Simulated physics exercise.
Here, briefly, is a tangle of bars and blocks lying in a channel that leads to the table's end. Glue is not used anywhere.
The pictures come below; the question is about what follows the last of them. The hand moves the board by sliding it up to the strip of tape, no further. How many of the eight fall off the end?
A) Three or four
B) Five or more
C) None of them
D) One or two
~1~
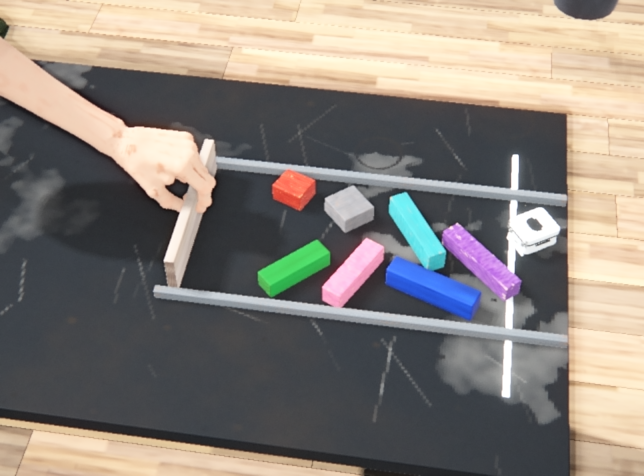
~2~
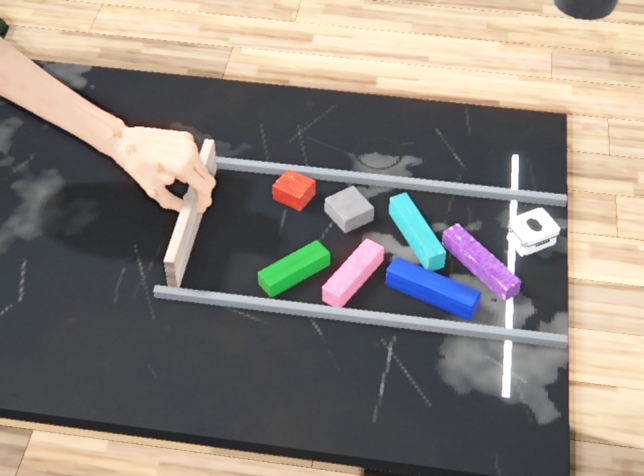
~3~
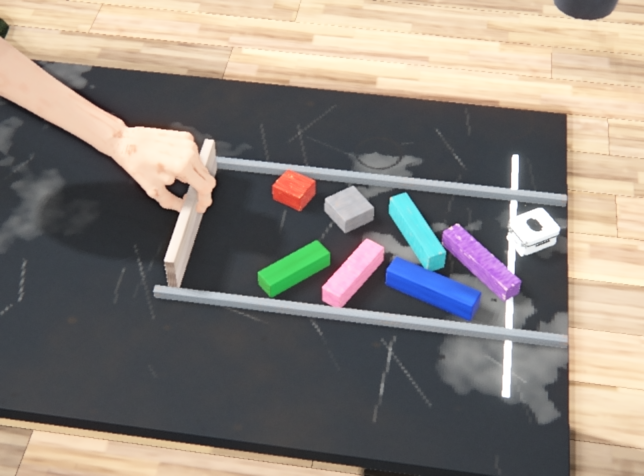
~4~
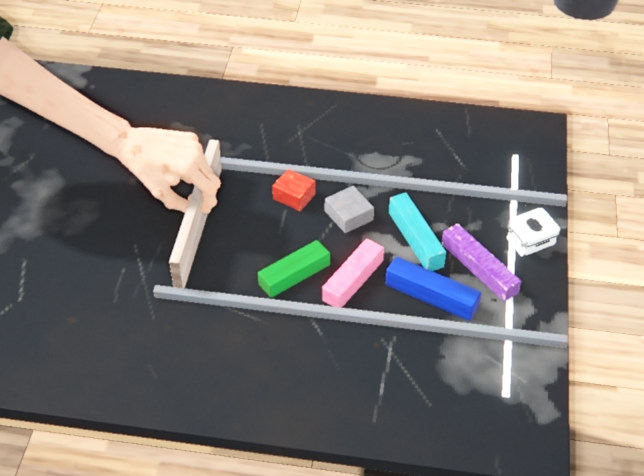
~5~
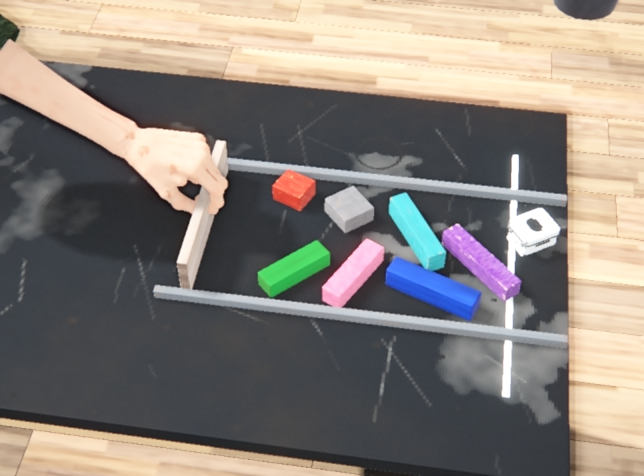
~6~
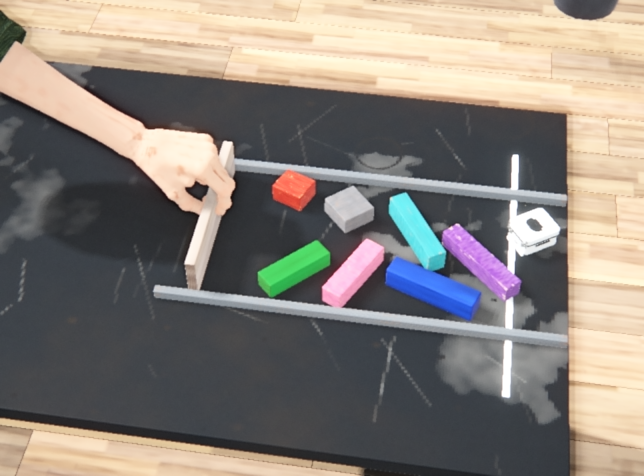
A, three or four.
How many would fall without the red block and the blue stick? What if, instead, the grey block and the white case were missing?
Well, the first time you'd get 2, and the next time 2.
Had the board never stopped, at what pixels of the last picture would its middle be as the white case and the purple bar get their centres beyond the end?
Near (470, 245) in the first case, near (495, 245) in the other.
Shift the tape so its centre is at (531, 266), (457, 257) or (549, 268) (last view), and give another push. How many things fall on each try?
Taken one after another, the numbers are 4, 0 and 5.
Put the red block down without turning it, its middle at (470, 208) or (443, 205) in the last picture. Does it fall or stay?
Goes off the edge; goes off the edge.
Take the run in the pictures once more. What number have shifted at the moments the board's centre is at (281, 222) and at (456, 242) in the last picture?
2 and 8.
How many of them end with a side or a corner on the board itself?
At rest, 3 are in contact.
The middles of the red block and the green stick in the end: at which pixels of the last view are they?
They come to rest around (531, 207) and (522, 288).
Early on, none off yet; white case at rest near (533, 233); purple bar at rest near (481, 262); blue stick at rest near (433, 288).
Finally, the number that fall off is three or four; lost, blue stick, purple bar and white case.
